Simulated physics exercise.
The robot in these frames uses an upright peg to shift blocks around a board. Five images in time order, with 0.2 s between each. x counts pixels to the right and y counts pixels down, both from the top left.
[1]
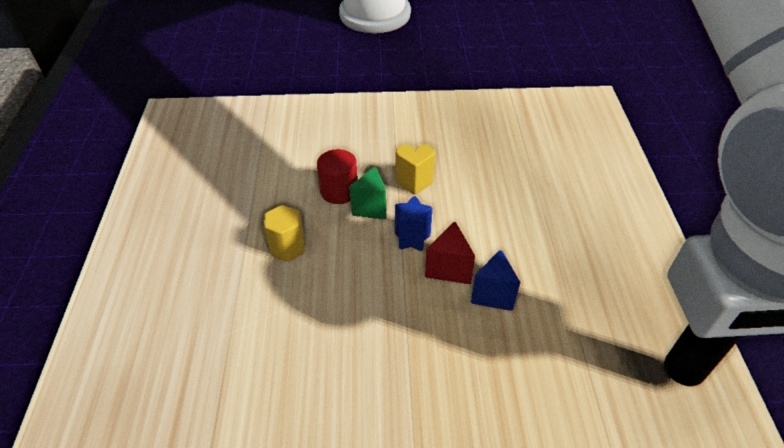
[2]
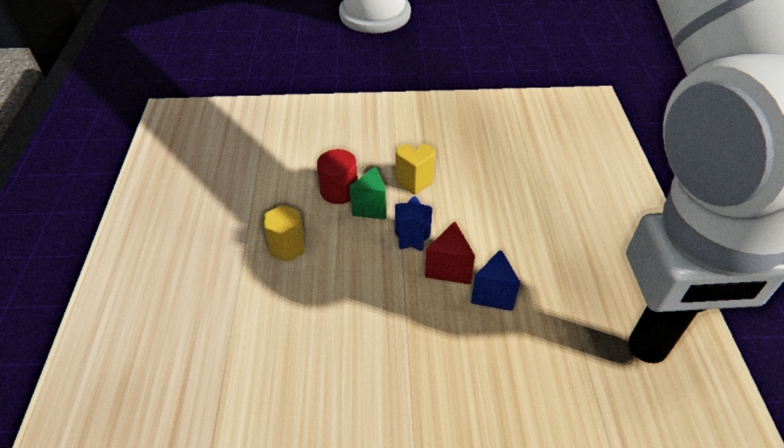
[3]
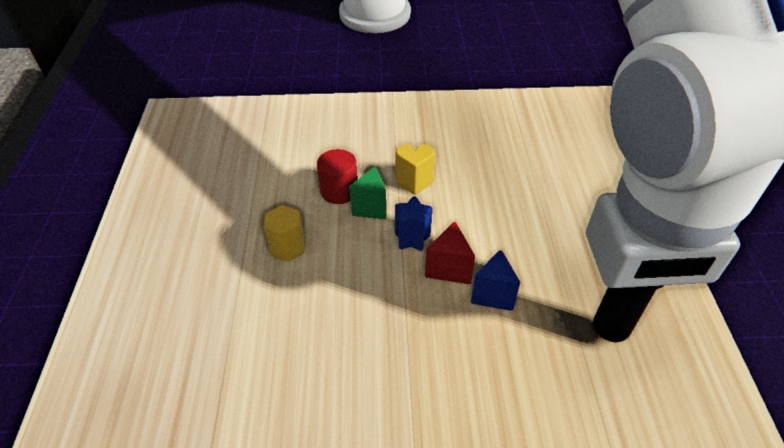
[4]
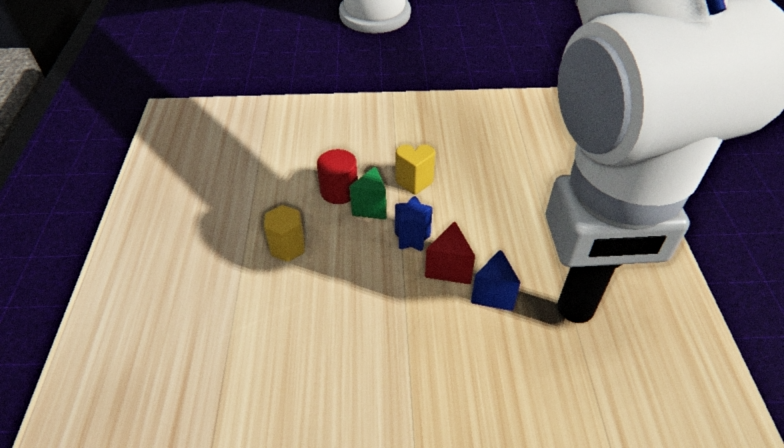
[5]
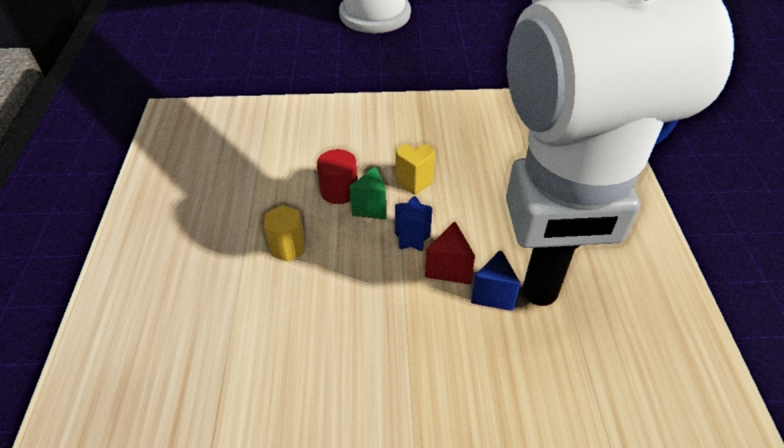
Robot arm sliding its black peg leftward across a wooden board toward a blue triangular block, while the coloured blocks stay still.
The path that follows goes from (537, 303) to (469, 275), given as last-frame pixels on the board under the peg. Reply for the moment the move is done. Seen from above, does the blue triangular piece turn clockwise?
My answer is no.
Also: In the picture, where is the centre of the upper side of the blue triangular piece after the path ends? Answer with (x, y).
Around (459, 269).
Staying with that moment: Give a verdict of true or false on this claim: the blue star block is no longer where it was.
That claim is false.
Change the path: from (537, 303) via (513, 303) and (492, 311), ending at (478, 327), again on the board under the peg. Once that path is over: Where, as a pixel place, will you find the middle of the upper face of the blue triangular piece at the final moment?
It should be at about (466, 270).
What follows on the original path. Halfway along, peg (503, 278); blue triangular piece (477, 268).
At the end, peg (470, 265); blue star block still; red triangular piece (437, 238), turned 40° clockwise; blue triangular piece (459, 269), turned 30° anticlockwise.
